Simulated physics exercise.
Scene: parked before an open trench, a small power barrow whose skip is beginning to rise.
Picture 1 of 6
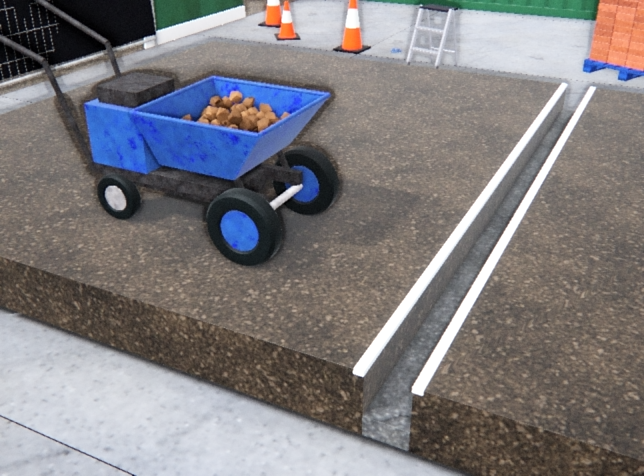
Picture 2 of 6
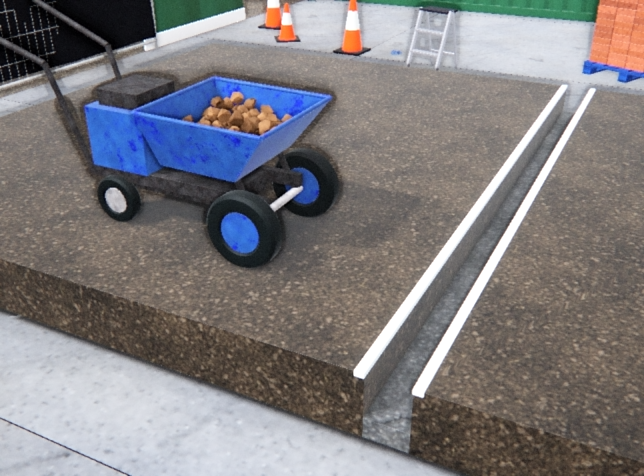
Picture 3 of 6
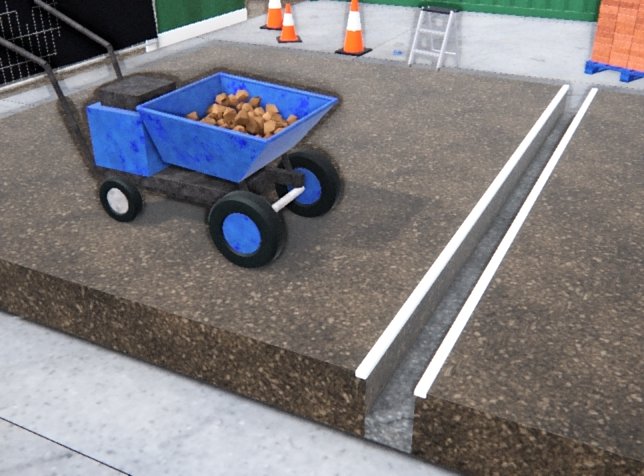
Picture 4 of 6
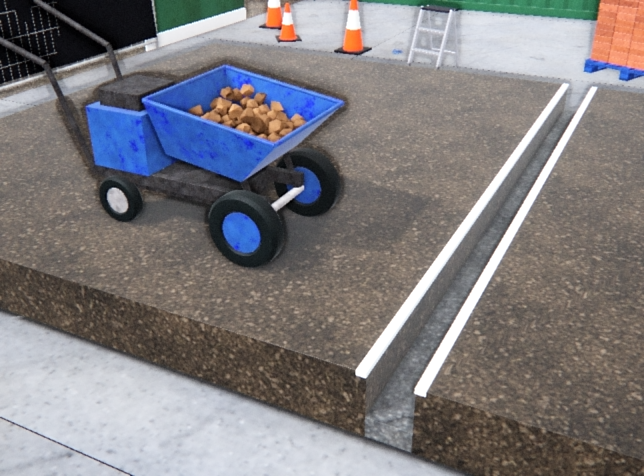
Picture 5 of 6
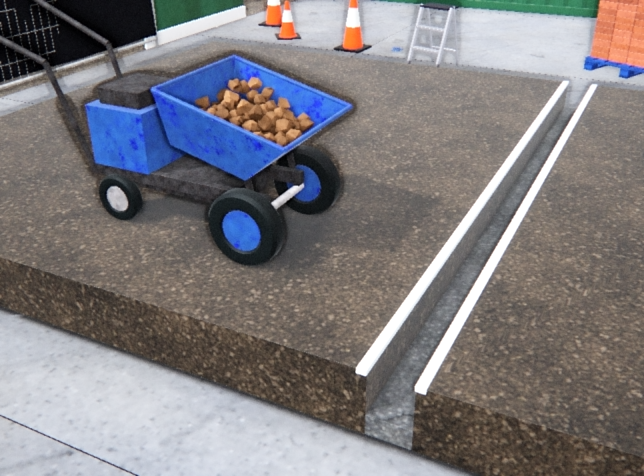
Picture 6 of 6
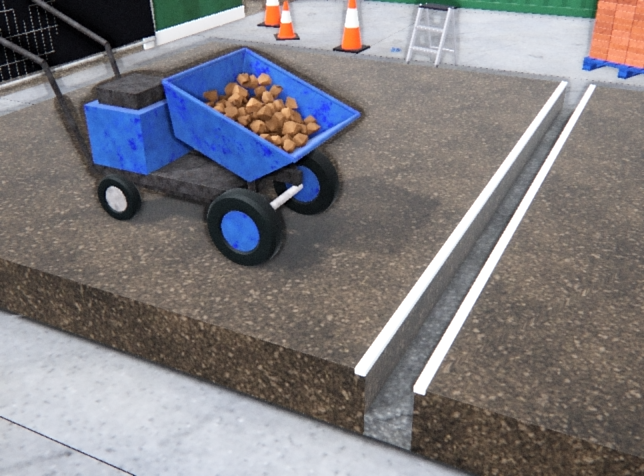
A blue skip loaded with brown clods tilts gradually toward the right on a parked barrow.
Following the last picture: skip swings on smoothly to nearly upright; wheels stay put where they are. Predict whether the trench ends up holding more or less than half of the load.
The trench holds less than half.
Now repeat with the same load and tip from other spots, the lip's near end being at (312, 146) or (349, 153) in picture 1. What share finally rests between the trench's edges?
First spot: Roughly 100 percent; second spot: Roughly 40 percent.
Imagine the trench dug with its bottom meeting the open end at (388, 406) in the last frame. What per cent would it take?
I'd put it at some 30 in a hundred.
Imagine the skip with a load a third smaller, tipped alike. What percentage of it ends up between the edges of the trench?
Roughly 20 per cent of it.
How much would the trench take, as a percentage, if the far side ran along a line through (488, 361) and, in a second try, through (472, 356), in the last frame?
Roughly 30 % and 30 %.
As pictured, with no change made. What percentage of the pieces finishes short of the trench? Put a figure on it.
Near 70 in every hundred.
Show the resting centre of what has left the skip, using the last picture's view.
Somewhere around (405, 260) in the final view.
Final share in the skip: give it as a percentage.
Around 5 %.
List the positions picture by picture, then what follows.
In the first picture, lip of the skip near (259, 136), level; top of the load near (233, 121), clay clods; first edge of the trench near (386, 333); far edge near (441, 349), the trench under half as wide as the skip, and about as deep as wide.
In the second picture, lip of the skip near (261, 139), tipped barely; top of the load near (234, 123).
In the third picture, lip of the skip near (268, 142), tipped barely; top of the load near (239, 121).
In the fourth picture, lip of the skip near (275, 146), tipped a little; top of the load near (221, 112).
In the fifth picture, lip of the skip near (284, 151), tipped a little; top of the load near (224, 108).
In the sixth picture, lip of the skip near (294, 160), tipped clearly; top of the load near (222, 107); first edge of the trench near (387, 332); far edge near (443, 348).
Shortly afterwards, skip tipped steeply; the whole lot in the skip.
Next, skip tipped right over; near two thirds in the skip; near a quarter short of the trench; only a few in or heaped over the trench.
Some moments later, skip tipped right over; a little in the skip; the bulk short of the trench; near a quarter in or heaped over the trench.
In the end, skip tipped right over; only a few in the skip; near two thirds short of the trench; near a quarter in or heaped over the trench; none at all beyond it.
